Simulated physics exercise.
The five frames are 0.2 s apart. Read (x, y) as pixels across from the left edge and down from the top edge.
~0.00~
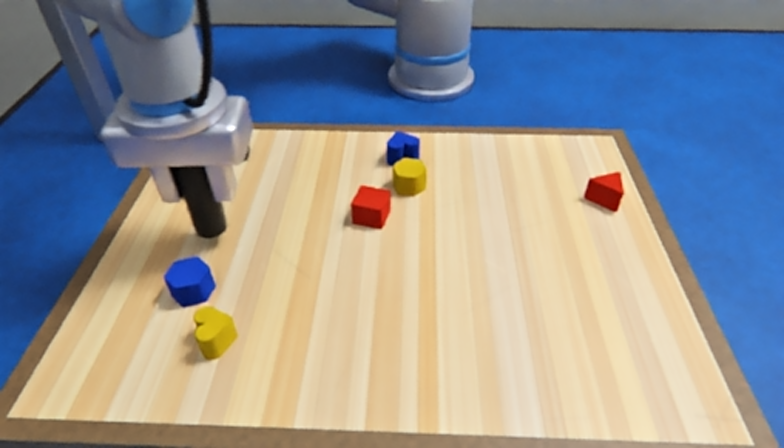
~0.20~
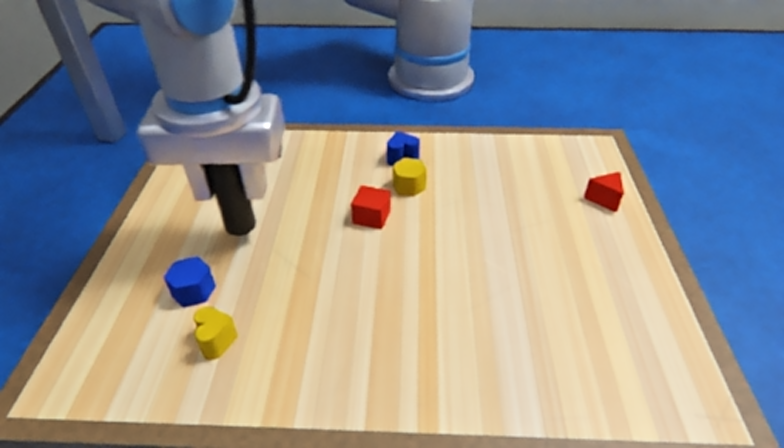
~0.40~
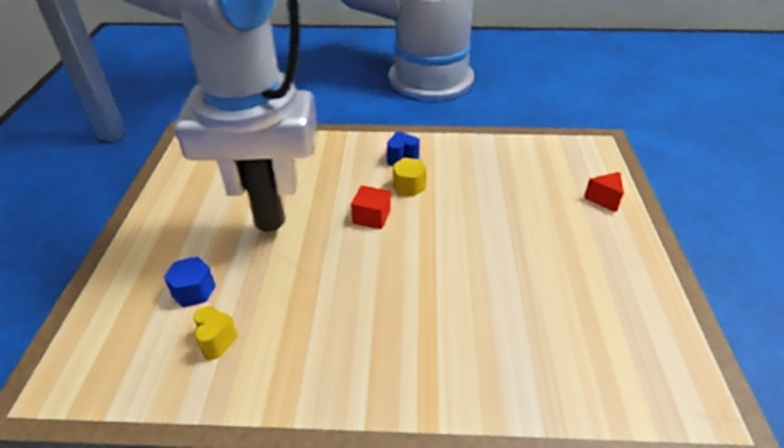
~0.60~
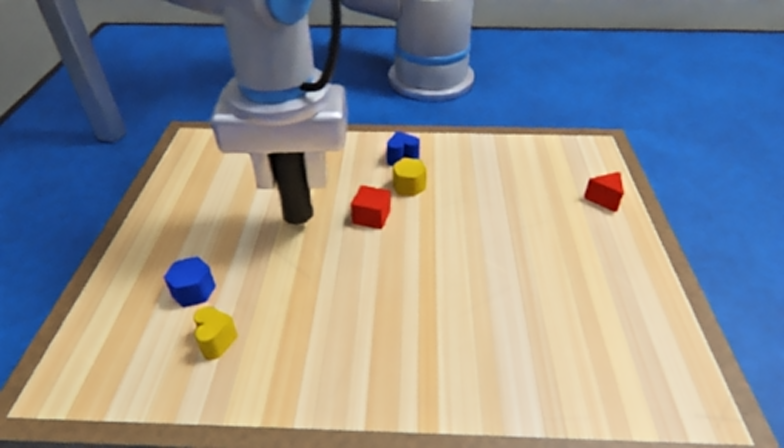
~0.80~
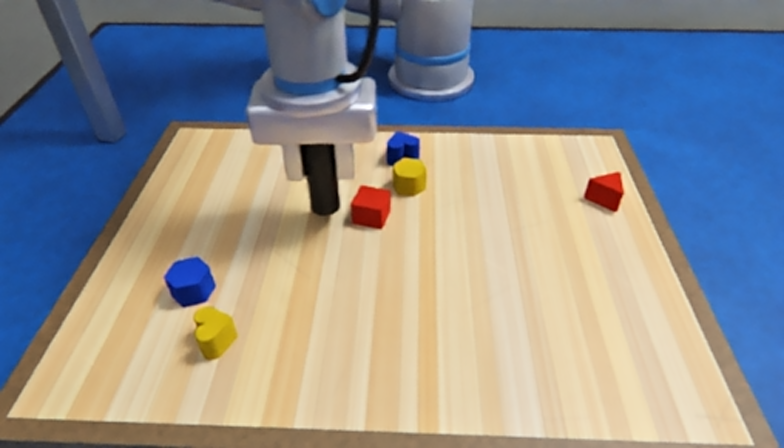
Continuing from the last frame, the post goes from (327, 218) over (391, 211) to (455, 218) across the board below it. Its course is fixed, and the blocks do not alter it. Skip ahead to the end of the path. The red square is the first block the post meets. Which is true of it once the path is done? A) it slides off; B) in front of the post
B: In front of the post.
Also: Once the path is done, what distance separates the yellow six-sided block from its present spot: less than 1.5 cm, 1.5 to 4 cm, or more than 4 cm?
Band: Under 1.5 cm.
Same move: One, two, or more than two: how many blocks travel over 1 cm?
It shifts a single block.
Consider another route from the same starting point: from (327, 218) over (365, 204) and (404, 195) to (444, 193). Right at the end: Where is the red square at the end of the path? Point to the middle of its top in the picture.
The middle of its top is at (398, 198).
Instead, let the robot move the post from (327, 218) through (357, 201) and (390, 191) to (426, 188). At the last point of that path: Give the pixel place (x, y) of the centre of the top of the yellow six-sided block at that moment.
At (451, 160).
What follows on the original path. One third of the way, post (371, 202); red square (402, 194).
Two thirds of the way, post (413, 200); red square (445, 192).
At the end, post (456, 207); red square (486, 192), turned 45° anticlockwise; yellow six-sided block not moved.
